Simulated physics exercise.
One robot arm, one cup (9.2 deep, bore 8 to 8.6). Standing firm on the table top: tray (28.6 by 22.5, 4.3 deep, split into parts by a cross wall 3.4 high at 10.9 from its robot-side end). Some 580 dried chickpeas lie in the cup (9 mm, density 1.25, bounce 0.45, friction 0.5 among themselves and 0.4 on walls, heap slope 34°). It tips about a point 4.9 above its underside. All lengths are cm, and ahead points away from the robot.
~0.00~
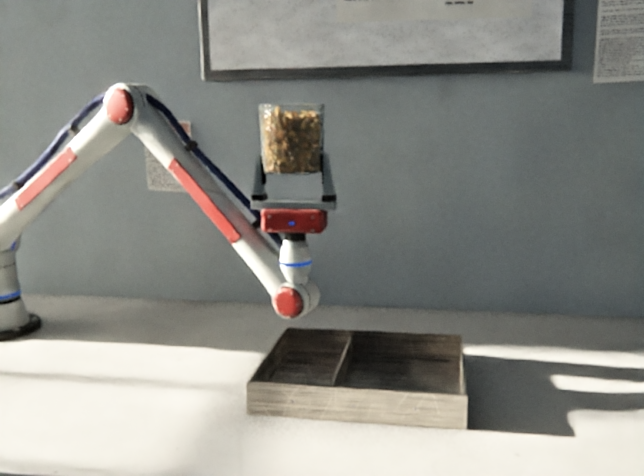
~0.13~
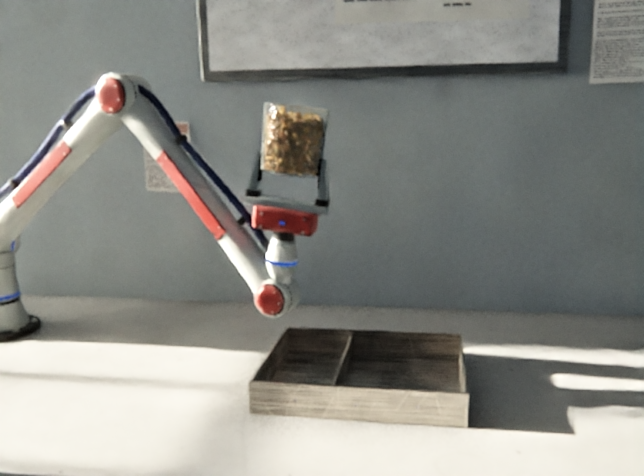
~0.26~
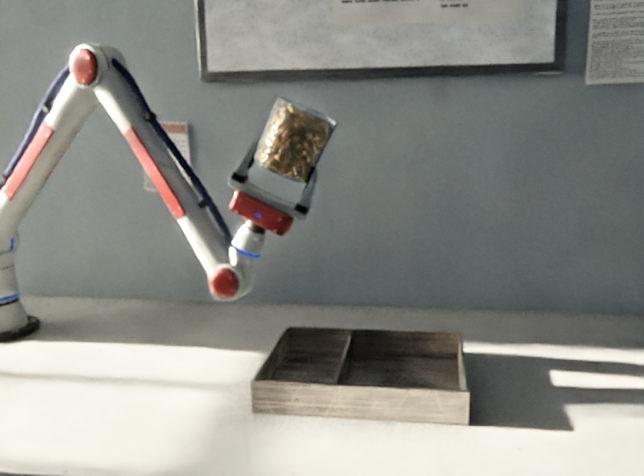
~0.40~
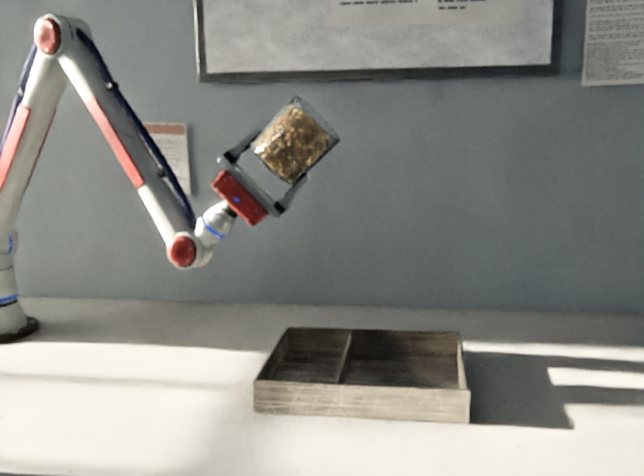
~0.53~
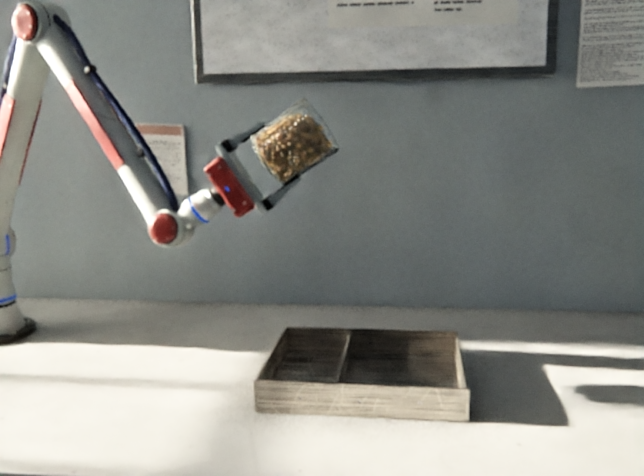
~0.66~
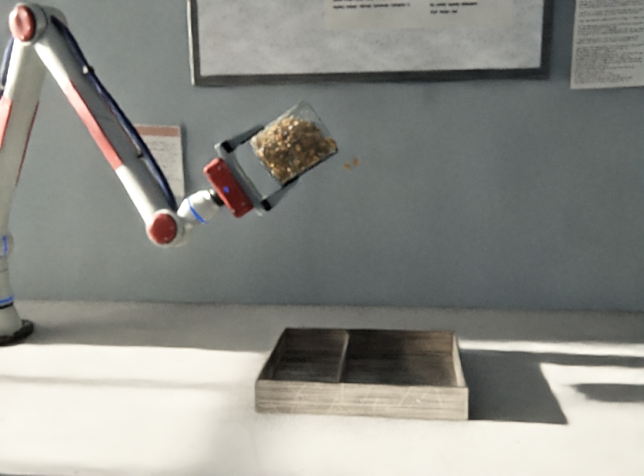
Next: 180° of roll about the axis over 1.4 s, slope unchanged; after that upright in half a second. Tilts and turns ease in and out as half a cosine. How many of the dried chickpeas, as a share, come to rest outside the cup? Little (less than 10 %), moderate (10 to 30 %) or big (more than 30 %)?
Share outside the cup: Little (less than 10 %).
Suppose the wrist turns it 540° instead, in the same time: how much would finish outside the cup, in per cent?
In that case some 5 per cent.
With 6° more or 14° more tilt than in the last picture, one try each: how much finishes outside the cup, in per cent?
Some 10 and 20 per cent.
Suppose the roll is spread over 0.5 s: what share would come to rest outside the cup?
Then about 0 per cent.
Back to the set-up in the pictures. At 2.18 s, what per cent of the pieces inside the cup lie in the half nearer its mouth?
About 40 per cent.
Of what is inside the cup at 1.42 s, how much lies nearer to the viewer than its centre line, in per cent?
Roughly 45 per cent.
After 1.42 s, tipped 57°, highest piece 41 above the table; 572 in the cup, 3 in the far-side part, 2 in flight or on a rim.
After 2.18 s, tipped 49°, highest piece 41 above the table; 558 in the cup, 13 in the far-side part, 1 in the robot-side part, 5 in flight or on a rim.
After 2.76 s, upright, highest piece 41 above the table; 558 in the cup, 18 in the far-side part, 1 in the robot-side part.
After 3.46 s, upright, highest piece 41 above the table; 558 in the cup, 18 in the far-side part, 1 in the robot-side part.
In the end, 558 in the cup, 18 in the far-side part, 1 in the robot-side part. That is 3 % outside the cup.
